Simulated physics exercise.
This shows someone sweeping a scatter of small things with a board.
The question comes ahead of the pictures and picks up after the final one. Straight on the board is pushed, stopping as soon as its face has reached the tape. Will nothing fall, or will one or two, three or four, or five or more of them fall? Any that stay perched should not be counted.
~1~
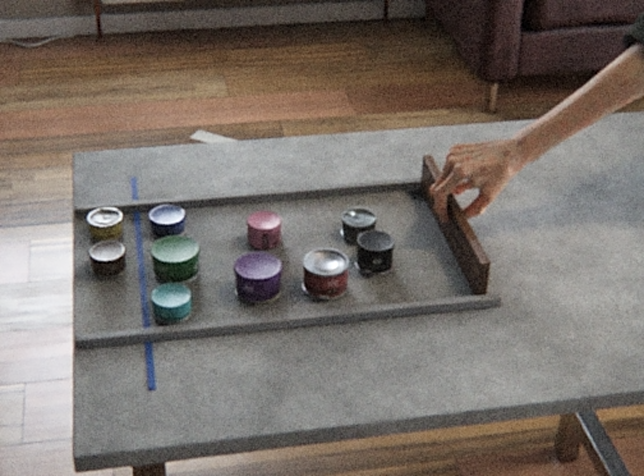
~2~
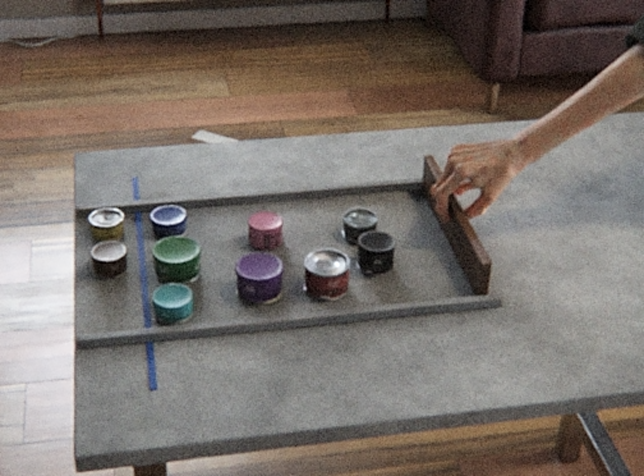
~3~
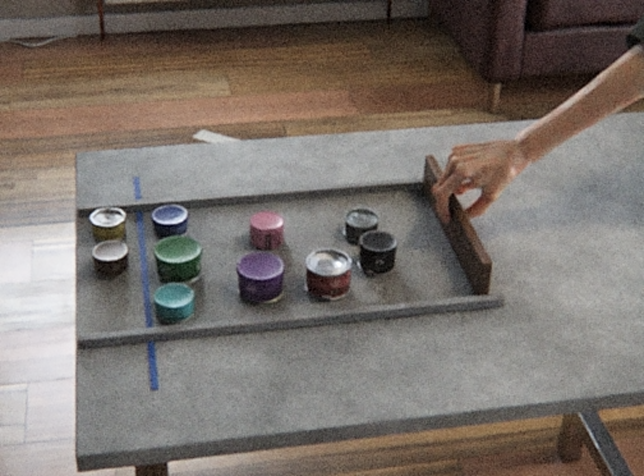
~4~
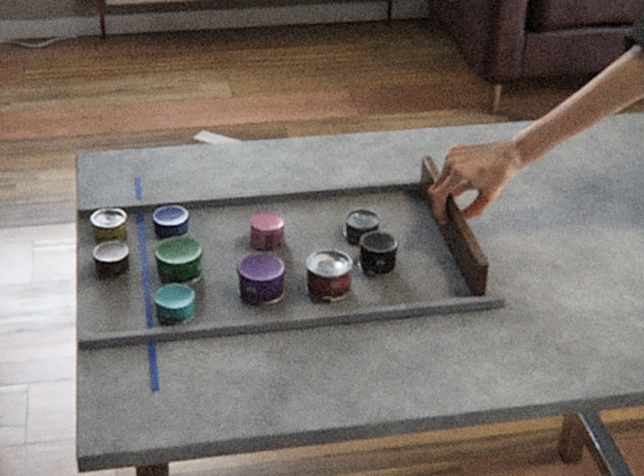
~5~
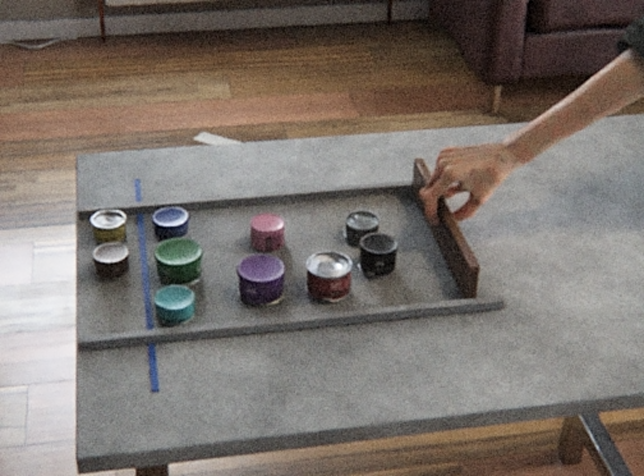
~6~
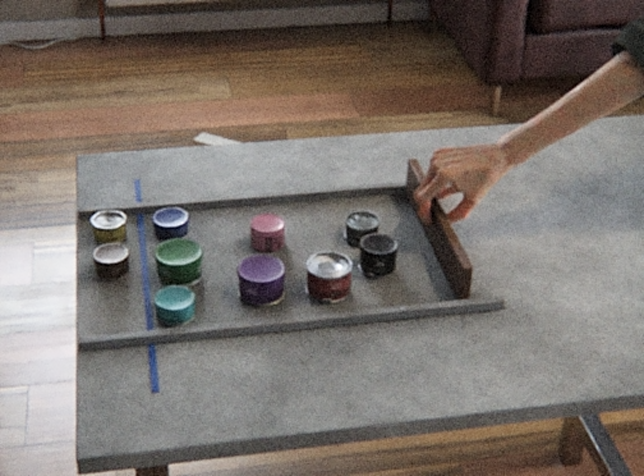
One or two fall.
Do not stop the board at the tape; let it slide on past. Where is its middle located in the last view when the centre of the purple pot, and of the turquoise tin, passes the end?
The middle is at (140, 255) when it's the purple pot, and at (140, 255) when it's the turquoise tin.
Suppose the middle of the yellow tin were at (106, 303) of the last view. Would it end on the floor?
From that start, the object then does not stay.
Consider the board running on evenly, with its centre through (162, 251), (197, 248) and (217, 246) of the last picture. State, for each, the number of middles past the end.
The counts are 1, 0 and 0, in that order.
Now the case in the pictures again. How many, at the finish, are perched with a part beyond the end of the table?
Counting them gives 4.
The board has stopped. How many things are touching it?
4.
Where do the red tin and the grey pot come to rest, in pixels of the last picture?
The red tin stops around (125, 303); the grey pot around (126, 249).
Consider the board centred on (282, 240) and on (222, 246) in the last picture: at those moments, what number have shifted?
Up to then 5, and up to the other point 8.
Soon after, none off yet; yellow tin at rest near (110, 228); brown tin at rest near (112, 262); turquoise tin at rest near (175, 306).
Then, none off yet; yellow tin at rest near (110, 228); brown tin moving near (106, 263); turquoise tin moved about its own width near (147, 317).
By the end, the number that fall off is one or two; fallen, brown tin.
